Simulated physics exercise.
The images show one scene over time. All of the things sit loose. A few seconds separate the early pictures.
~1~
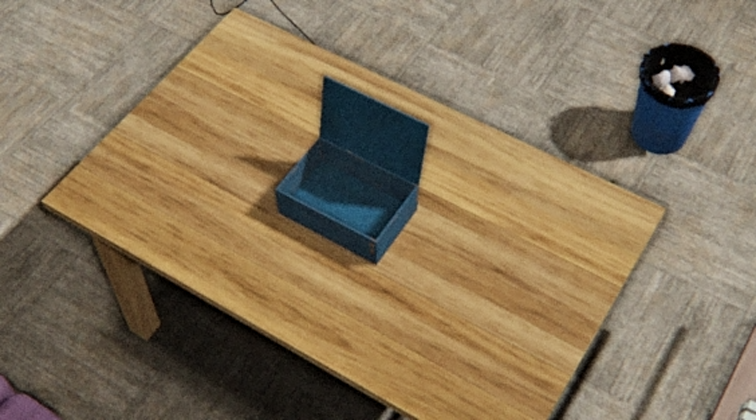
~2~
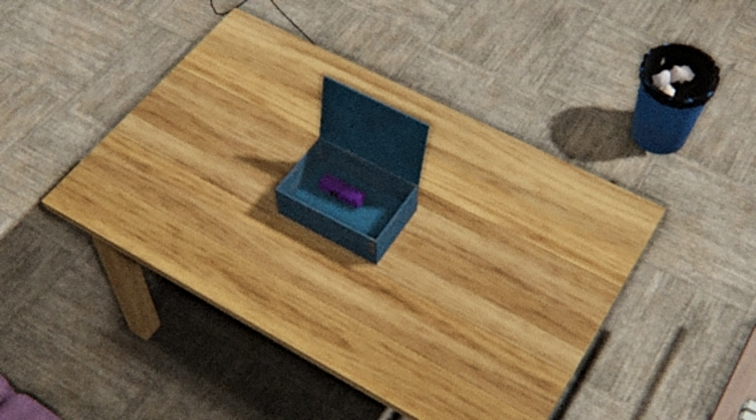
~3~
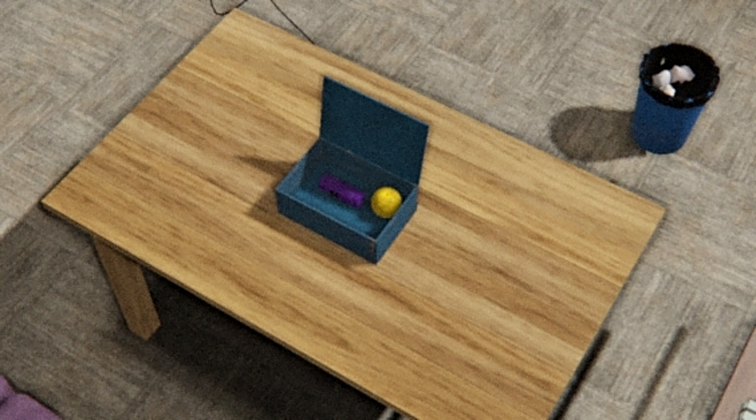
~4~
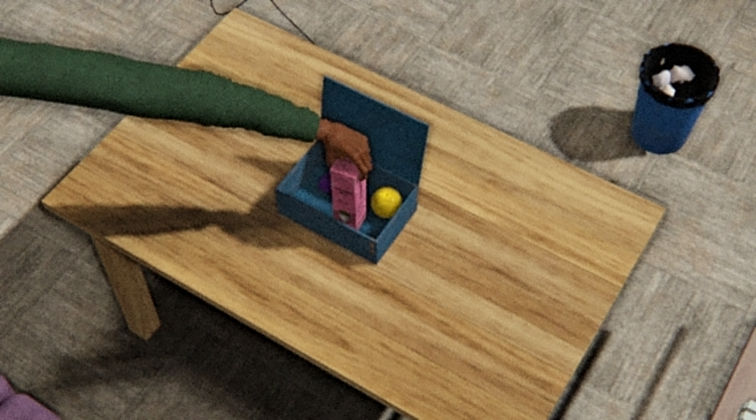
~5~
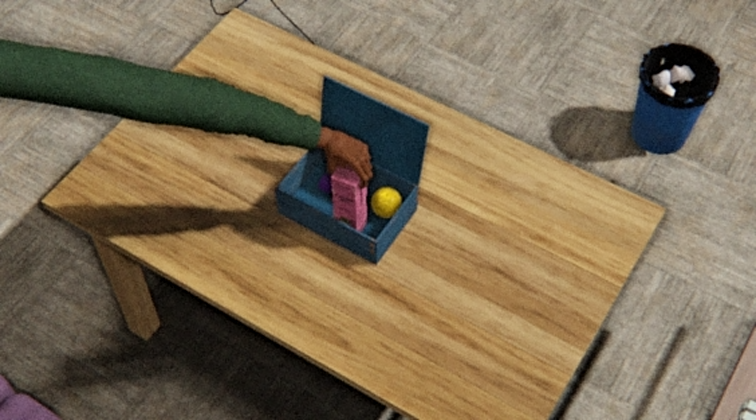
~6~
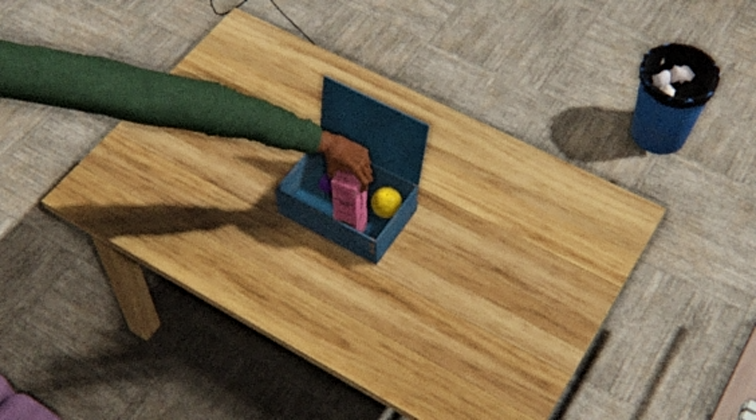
On a wooden table, a purple object and yellow ball appear in a box before a hand lowers in a pink carton.
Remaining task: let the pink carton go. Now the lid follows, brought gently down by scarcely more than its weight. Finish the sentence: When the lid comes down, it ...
When the lid comes down, it stops short of the rim.
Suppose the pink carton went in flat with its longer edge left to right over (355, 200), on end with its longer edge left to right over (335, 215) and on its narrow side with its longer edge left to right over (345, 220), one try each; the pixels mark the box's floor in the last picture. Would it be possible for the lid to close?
The first time the lid goes down fully, the second time it can't shut, and the third time it goes down fully.
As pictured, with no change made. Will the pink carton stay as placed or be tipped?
Observation: It keeps the set orientation.
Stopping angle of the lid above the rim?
About 50°.
Then, 1.10 s later than the last frame, lid starting down.
Then, 1.50 s later than the last frame, lid 65° above the rim.
Then, 1.70 s later than the last frame, lid 50° above the rim.
Then, 3.90 s later than the last frame, lid 49° above the rim.
When it is over, lid 49° above the rim; all 3 as before. End places, in pixels of the last picture, pink carton near (350, 205).
